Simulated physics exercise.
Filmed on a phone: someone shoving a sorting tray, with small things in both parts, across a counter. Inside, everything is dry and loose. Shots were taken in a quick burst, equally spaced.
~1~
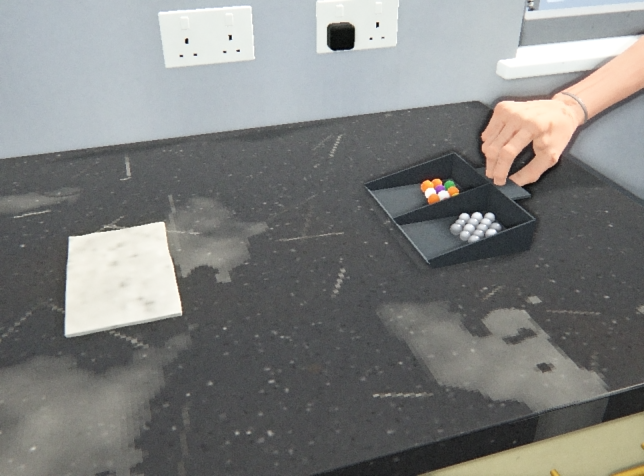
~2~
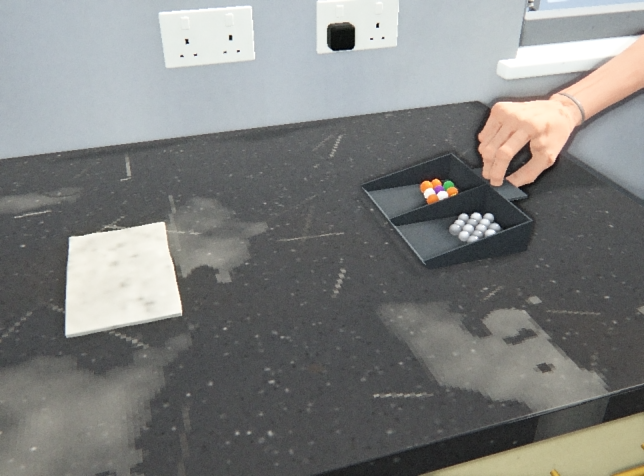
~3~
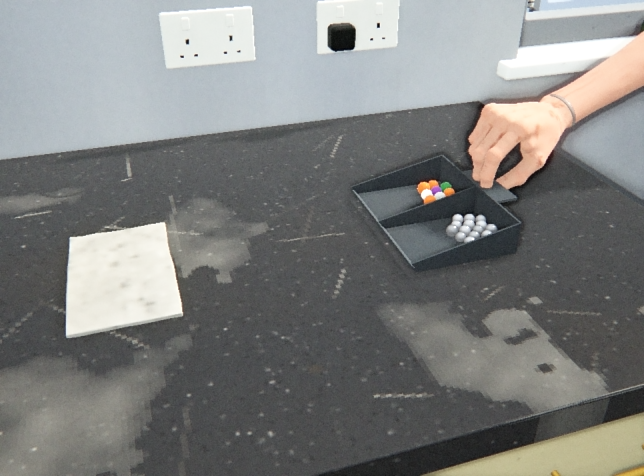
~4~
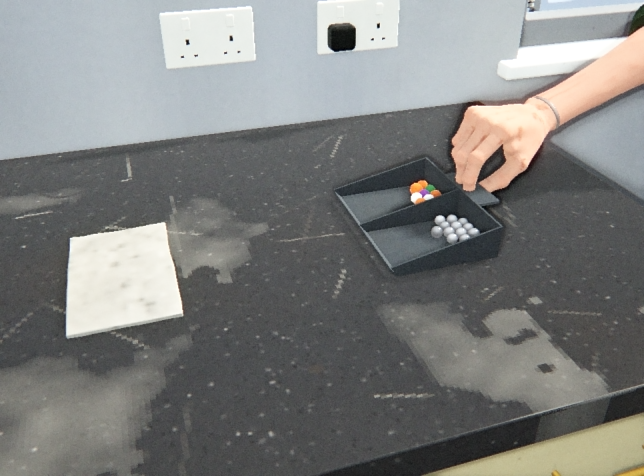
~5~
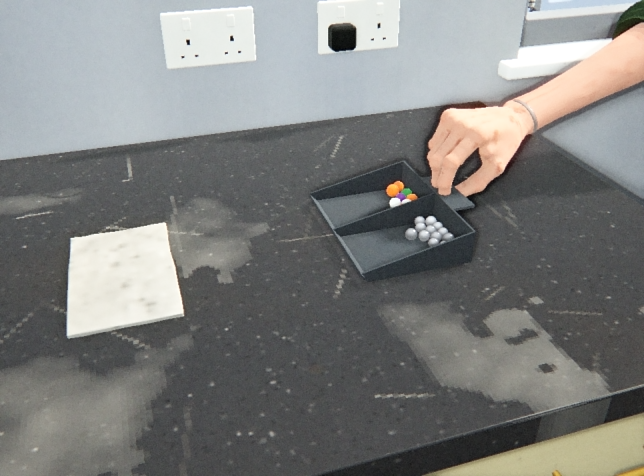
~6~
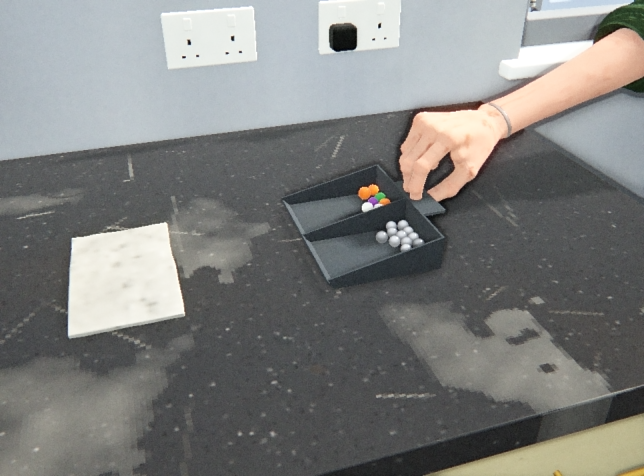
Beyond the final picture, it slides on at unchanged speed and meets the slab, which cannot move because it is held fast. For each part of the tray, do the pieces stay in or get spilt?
The near lot gets partly spilt; the far lot gets partly spilt.
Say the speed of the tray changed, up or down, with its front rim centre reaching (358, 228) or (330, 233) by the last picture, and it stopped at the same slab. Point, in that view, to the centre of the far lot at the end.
Around (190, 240), then around (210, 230).
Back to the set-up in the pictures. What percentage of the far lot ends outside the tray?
Estimated share: About 40 in a hundred.
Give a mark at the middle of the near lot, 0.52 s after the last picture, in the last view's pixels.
I'd place its centre close to (190, 276).
Then, 0.10 s later than the last frame, tray still sliding, front rim near (244, 247); near lot all inside; far lot all inside.
Then, 0.31 s later than the last frame, tray stopped at the slab; near lot all inside, moved towards the front rim; far lot all inside, moved towards the front rim.
Then, 0.52 s later than the last frame, tray stopped at the slab; near lot roughly half out of the tray; far lot roughly a third out of the tray.
When it is over, tray stopped at the slab; near lot roughly half out of the tray; far lot roughly a third out of the tray.
